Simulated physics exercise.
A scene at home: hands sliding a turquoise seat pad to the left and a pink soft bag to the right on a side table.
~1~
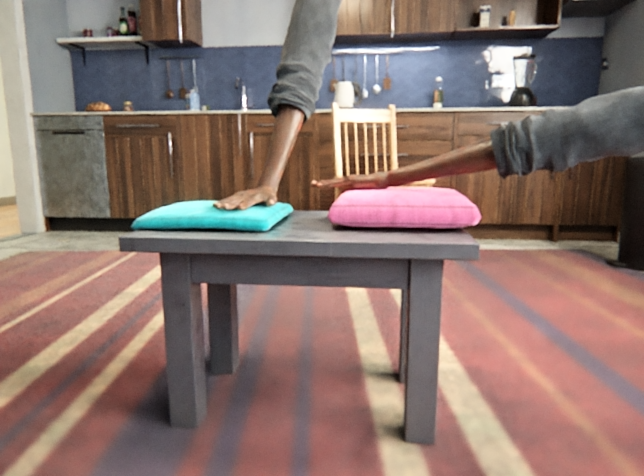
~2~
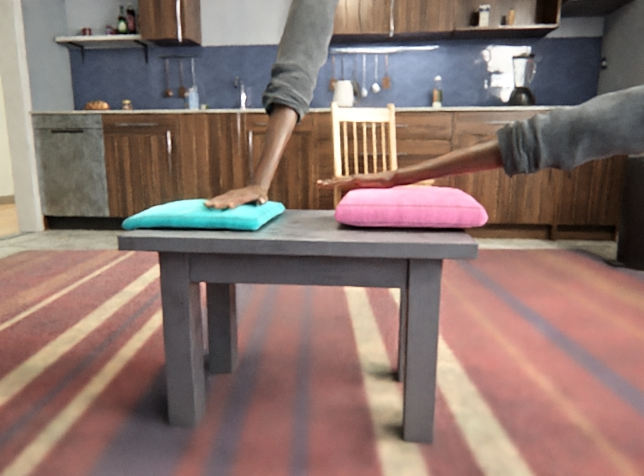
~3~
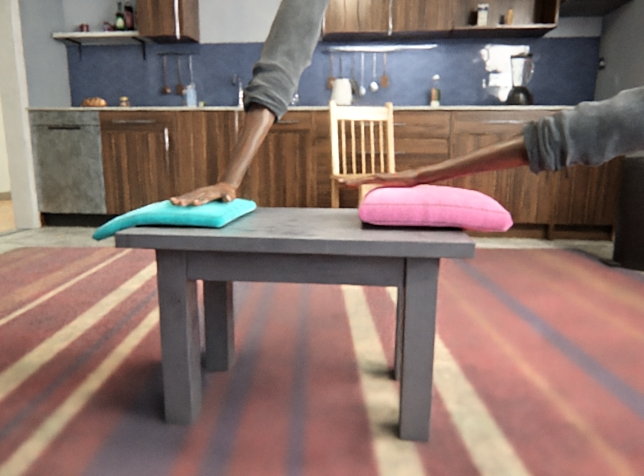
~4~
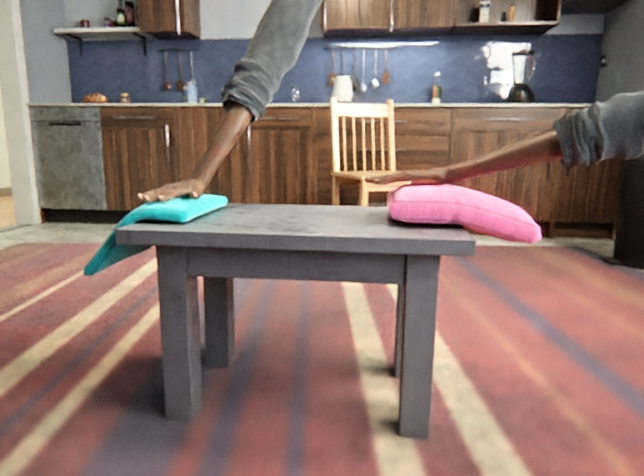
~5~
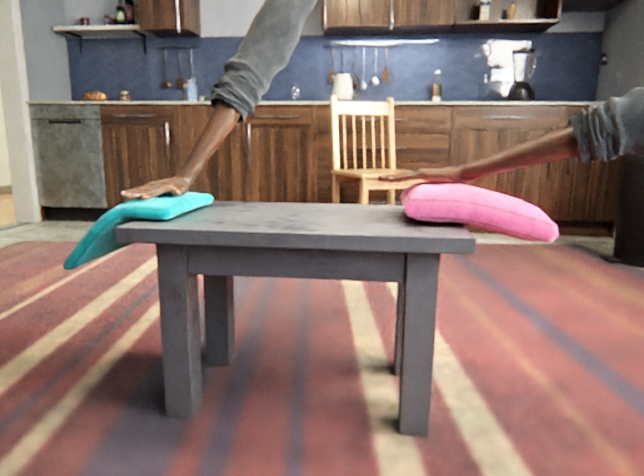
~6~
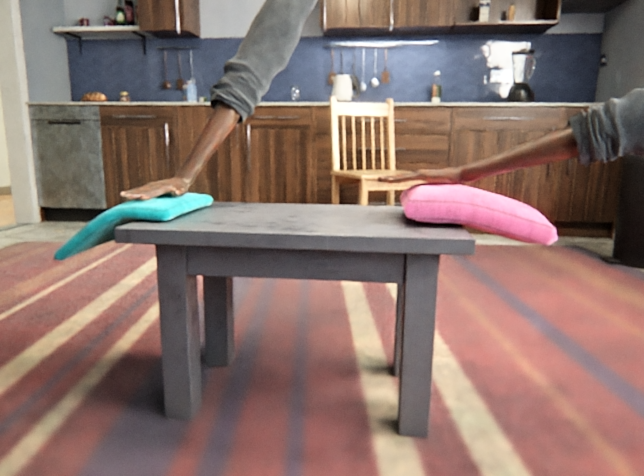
Hands sliding a turquoise seat pad left and a pink soft bag right until both droop over a side table's opposite edges.
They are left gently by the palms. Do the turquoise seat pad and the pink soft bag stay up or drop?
The turquoise seat pad drops; the pink soft bag drops.
Then, 0.40 s past the final frame, seat pad on the floor near (137, 335); soft bag falling near (481, 266).
Then, 0.68 s past the final frame, seat pad on the floor near (119, 369); soft bag on the floor near (532, 374).
When it is over, seat pad on the floor near (120, 373); soft bag on the floor near (574, 386). The turquoise seat pad goes down and the pink soft bag slumps off the end.
